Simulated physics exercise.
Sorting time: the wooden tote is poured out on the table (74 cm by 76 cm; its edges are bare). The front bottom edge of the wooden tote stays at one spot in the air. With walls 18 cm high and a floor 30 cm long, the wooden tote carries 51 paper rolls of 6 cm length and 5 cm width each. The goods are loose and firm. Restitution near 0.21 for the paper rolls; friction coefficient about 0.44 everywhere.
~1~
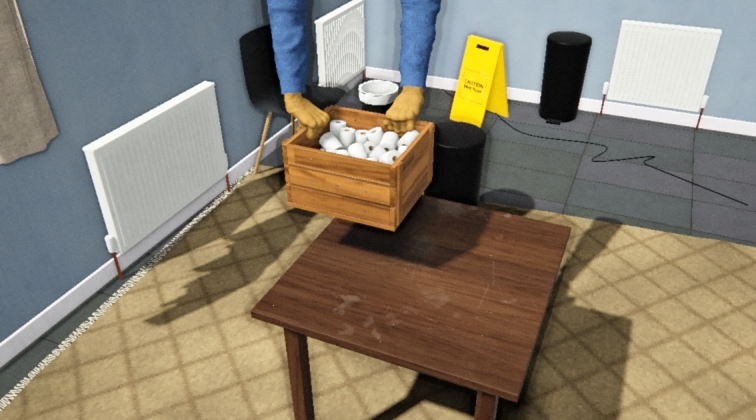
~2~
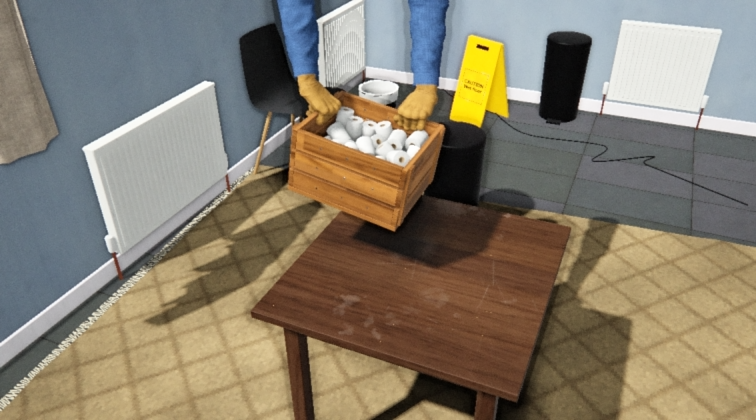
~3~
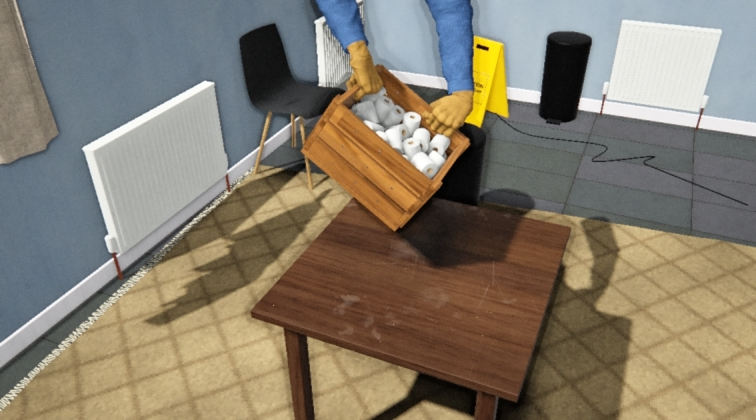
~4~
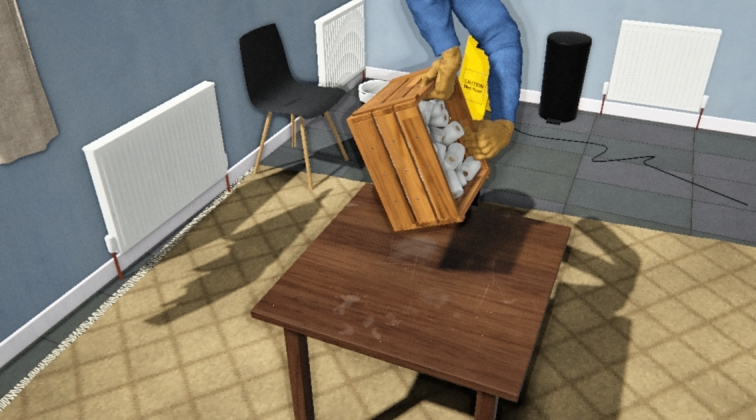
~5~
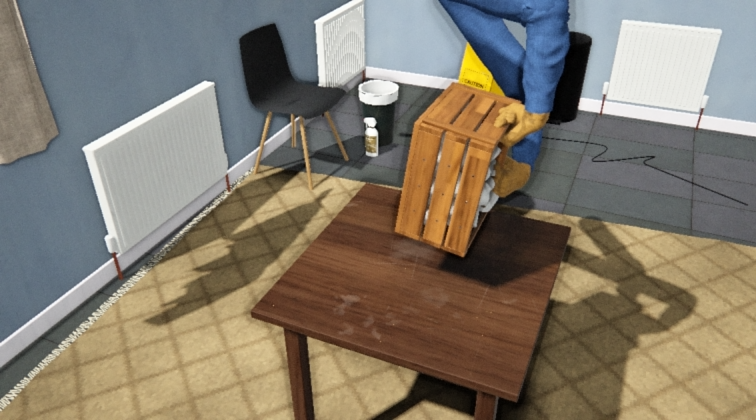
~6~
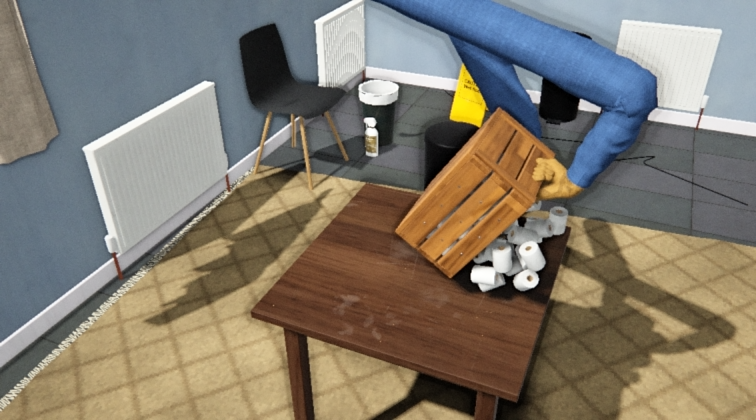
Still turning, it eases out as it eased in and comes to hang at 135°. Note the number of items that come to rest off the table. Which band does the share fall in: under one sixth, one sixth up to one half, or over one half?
The fraction exceeds one half.
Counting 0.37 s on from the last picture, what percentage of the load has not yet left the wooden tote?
Roughly 0 percent.
Then, 0.37 s after the last picture, tilt 135°; 30 on the table top and 21 over the right end of the table.
Then, 0.83 s after the last picture, tilt 135°; 19 on the table top, 31 over the right end of the table and 1 over the table's other edges.
Then, 1.48 s after the last picture, tilt 135°; 16 on the table top, 34 over the right end of the table and 1 over the table's other edges.
Outcome (2.31 s after the last picture), 15 on the table top, 34 over the right end of the table and 2 over the table's other edges. Asked share, 36 of 51, 71 per cent.
